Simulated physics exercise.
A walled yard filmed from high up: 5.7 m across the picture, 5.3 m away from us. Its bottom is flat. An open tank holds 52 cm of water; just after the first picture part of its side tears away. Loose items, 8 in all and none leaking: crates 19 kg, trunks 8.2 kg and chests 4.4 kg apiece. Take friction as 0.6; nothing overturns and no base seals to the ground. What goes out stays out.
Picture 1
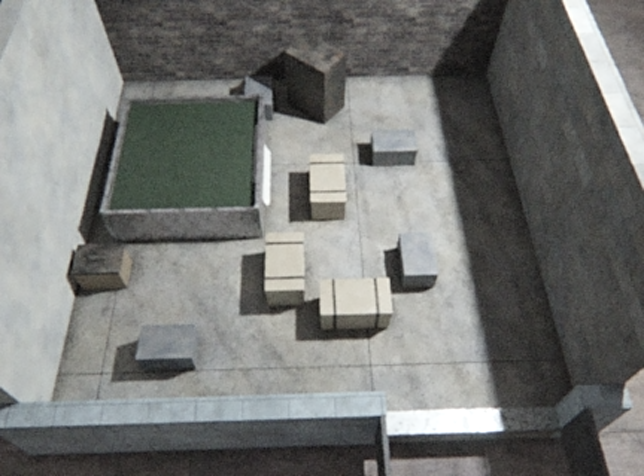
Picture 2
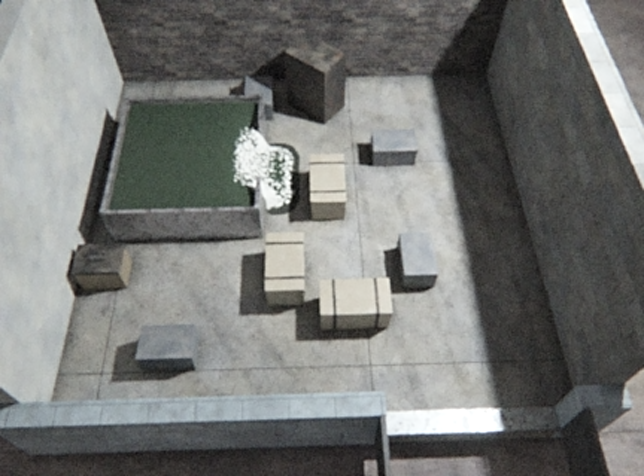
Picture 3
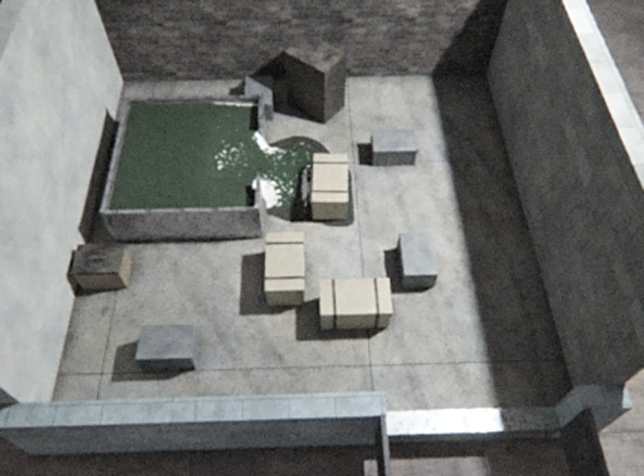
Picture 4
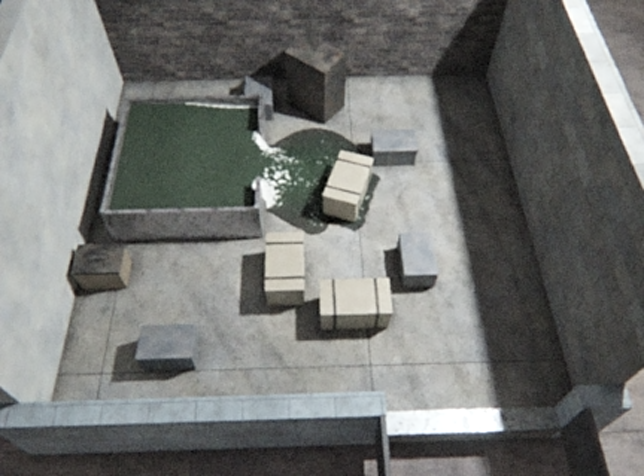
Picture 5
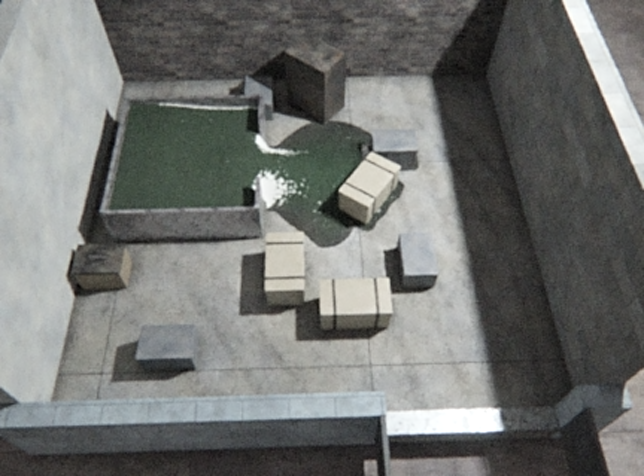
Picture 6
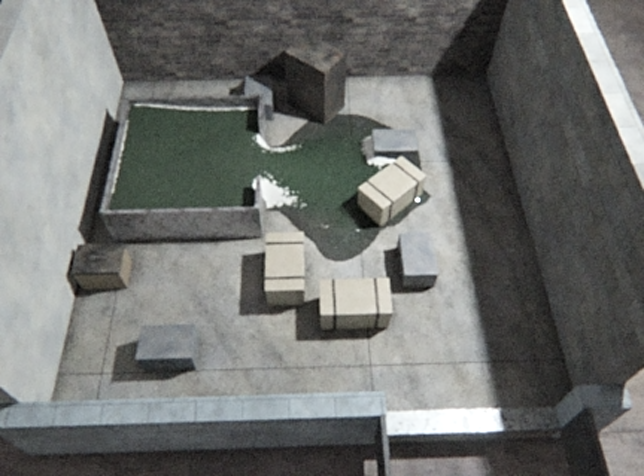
Green water sits level in an open tank inside a walled yard scattered with boxes, then bursts in white froth through a gap in the tank's right side. It spreads across the pale floor, pushing the nearest cream box to the right and turning it until it sits beside a gray block.
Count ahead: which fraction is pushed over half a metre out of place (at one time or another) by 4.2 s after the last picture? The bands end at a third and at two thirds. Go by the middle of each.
Share: One to two thirds.
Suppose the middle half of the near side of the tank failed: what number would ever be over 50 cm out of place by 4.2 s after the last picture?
Then 2.
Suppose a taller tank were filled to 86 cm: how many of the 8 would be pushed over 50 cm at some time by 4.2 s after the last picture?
In that case 3 of them.
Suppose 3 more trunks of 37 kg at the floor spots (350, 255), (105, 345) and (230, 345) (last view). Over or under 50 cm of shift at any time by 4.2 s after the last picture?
In turn: Under, short of it, short of it.
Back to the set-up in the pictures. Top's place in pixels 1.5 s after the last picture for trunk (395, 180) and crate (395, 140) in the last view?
Around (512, 224) and (481, 115).
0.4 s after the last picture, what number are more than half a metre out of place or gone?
I count 1.
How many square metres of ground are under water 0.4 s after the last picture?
Some 10.0 m2.
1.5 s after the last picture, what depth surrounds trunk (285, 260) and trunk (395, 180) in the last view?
Roughly 0 and 11 cm.
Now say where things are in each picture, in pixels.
A trunk at (328, 177) rests on the ground; a crate at (395, 140) rests on the ground; 3.4 m2 under water; 0 of 8 have shifted, in the first frame.
A trunk at (328, 177), on the bottom; a crate at (395, 140) rests on the ground; 3.9 m2 under water; 0 of 8 have shifted, in the second frame.
A trunk at (330, 177) rests on the ground, 3 cm from its start; a crate at (395, 140) rests on the ground; water covers 4.5 m2; 0 of 8 have shifted, in the third frame.
A trunk at (349, 176), on the bottom, 27 cm from its start; a crate at (395, 140) rests on the ground; water covers 5.2 m2; 1 of 8 have shifted, in the fourth frame.
A trunk at (370, 178), on the bottom, 55 cm from its start; a crate at (395, 140), on the bottom; water covers 6.0 m2; 1 of 8 have shifted, in the fifth frame.
A trunk at (393, 182), on the bottom, 84 cm from its start; a crate at (396, 140) rests on the ground; water covers 7.0 m2; 1 of 8 have shifted, in the sixth frame.
Then, 0.4 s after the last picture 1 of 8 are over 50 cm from their spots; 0 afloat.
Then, 1.5 s after the last picture 2 of 8 are over 50 cm from their spots; 2 afloat.
Then, 2.8 s after the last picture 3 of 8 are over 50 cm from their spots; 2 afloat.
Then, 4.2 s after the last picture 3 of 8 are over 50 cm from their spots, and 3 have been at some point; 2 afloat.
